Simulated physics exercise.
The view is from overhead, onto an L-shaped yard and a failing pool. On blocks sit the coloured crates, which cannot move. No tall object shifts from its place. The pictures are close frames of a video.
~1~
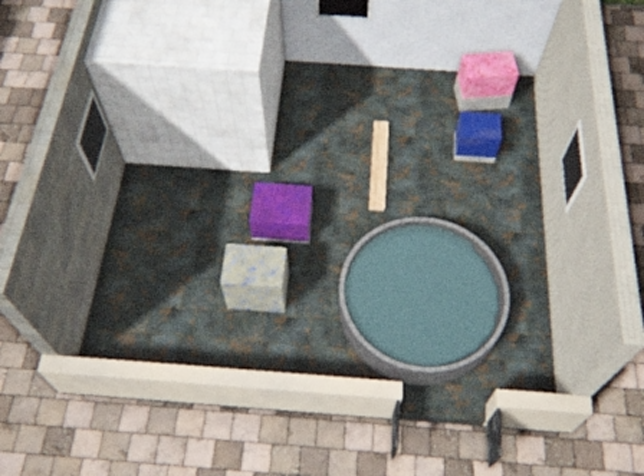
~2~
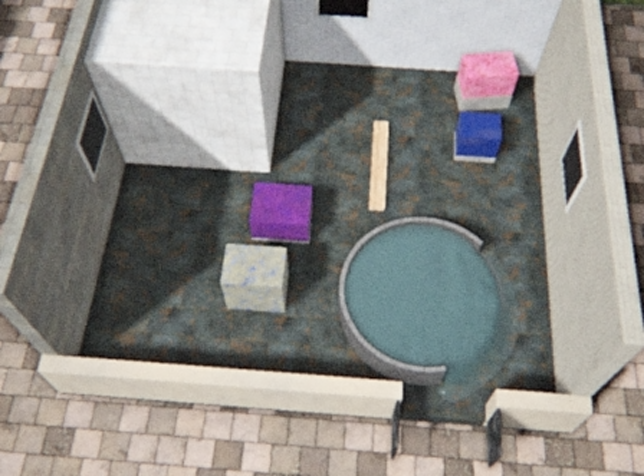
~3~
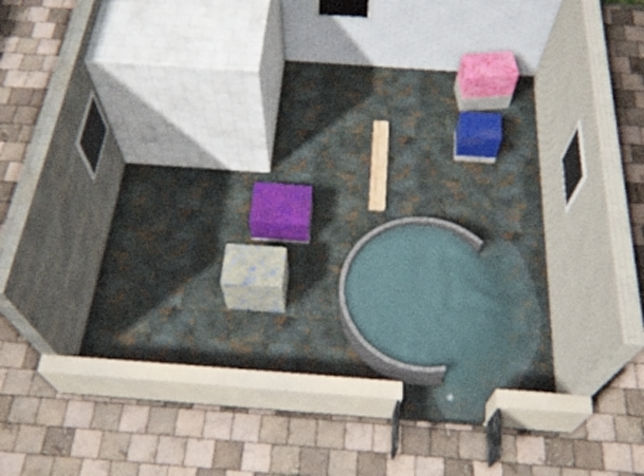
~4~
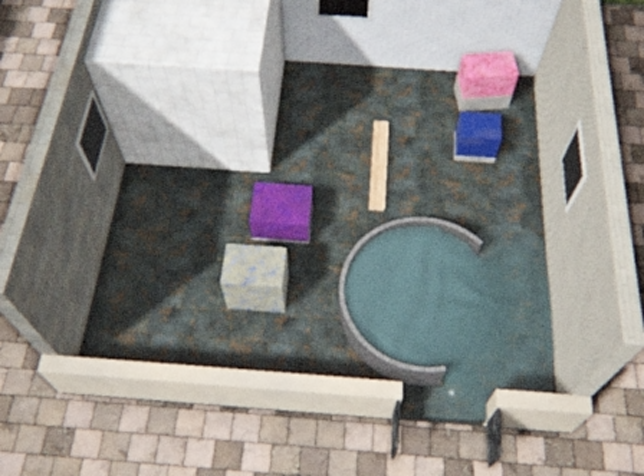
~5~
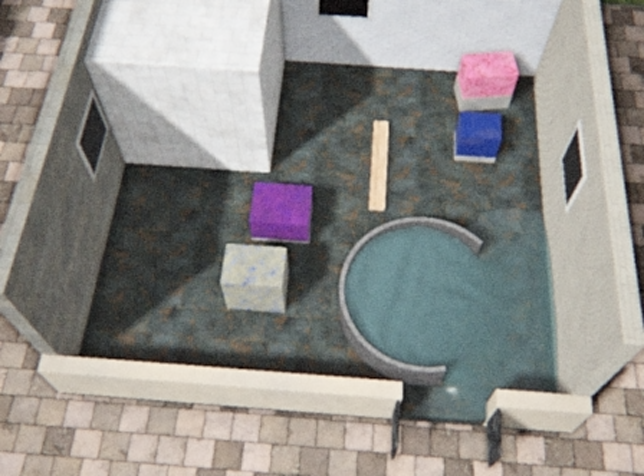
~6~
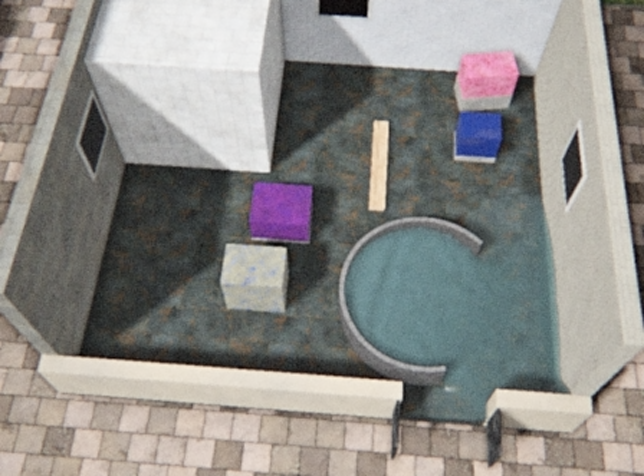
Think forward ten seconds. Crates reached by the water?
Blue crate reached, purple crate reached, pink crate not reached.
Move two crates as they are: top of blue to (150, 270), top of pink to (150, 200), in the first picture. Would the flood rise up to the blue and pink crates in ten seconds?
As I see it - blue crate is left untouched, pink crate is left untouched.
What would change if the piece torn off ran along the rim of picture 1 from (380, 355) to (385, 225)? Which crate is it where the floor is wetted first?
The crate marked purple, by my reading.
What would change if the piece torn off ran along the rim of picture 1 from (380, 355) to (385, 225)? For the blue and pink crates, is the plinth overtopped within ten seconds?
First, the blue crate is not reached; second, the pink crate is not reached.
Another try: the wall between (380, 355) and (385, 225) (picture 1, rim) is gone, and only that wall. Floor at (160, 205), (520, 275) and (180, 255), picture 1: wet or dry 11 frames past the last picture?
One by one, they turn out drenched, not soaked and drenched.
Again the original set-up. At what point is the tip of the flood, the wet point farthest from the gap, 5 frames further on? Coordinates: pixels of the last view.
My estimate: Roughly (528, 115).
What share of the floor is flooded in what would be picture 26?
Around 35 percent of it.
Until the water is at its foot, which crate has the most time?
From the pictures, the purple crate.
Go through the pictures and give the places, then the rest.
In the first picture, the pool at (423, 293) is whole and still.
In the second picture, water pours out at (497, 326) and has run to a hidden place.
In the third picture, the front is at (503, 245), out from the gap at (496, 327).
In the fourth picture, water pours out at (496, 328) and has run to (528, 234).
In the fifth picture, water pours out at (496, 328) and has run to (541, 219).
In the sixth picture, water pours out at (495, 328) and has run to (540, 198).
A moment on, water covers 15 % of the floor; the blue crate water round its plinth, the purple crate not reached, the pink crate not reached.
Next, water covers 20 % of the floor; the blue crate water round its plinth, the purple crate not reached, the pink crate water round its plinth.
Then, water covers 35 % of the floor; the blue crate water round its plinth, the purple crate not reached, the pink crate water round its plinth.
Later, water covers 45 % of the floor; the blue crate water round its plinth, the purple crate water round its plinth, the pink crate water round its plinth.
In the end, water covers 65 % of the floor; the blue crate was topped, the purple crate was topped, the pink crate stayed above the water.
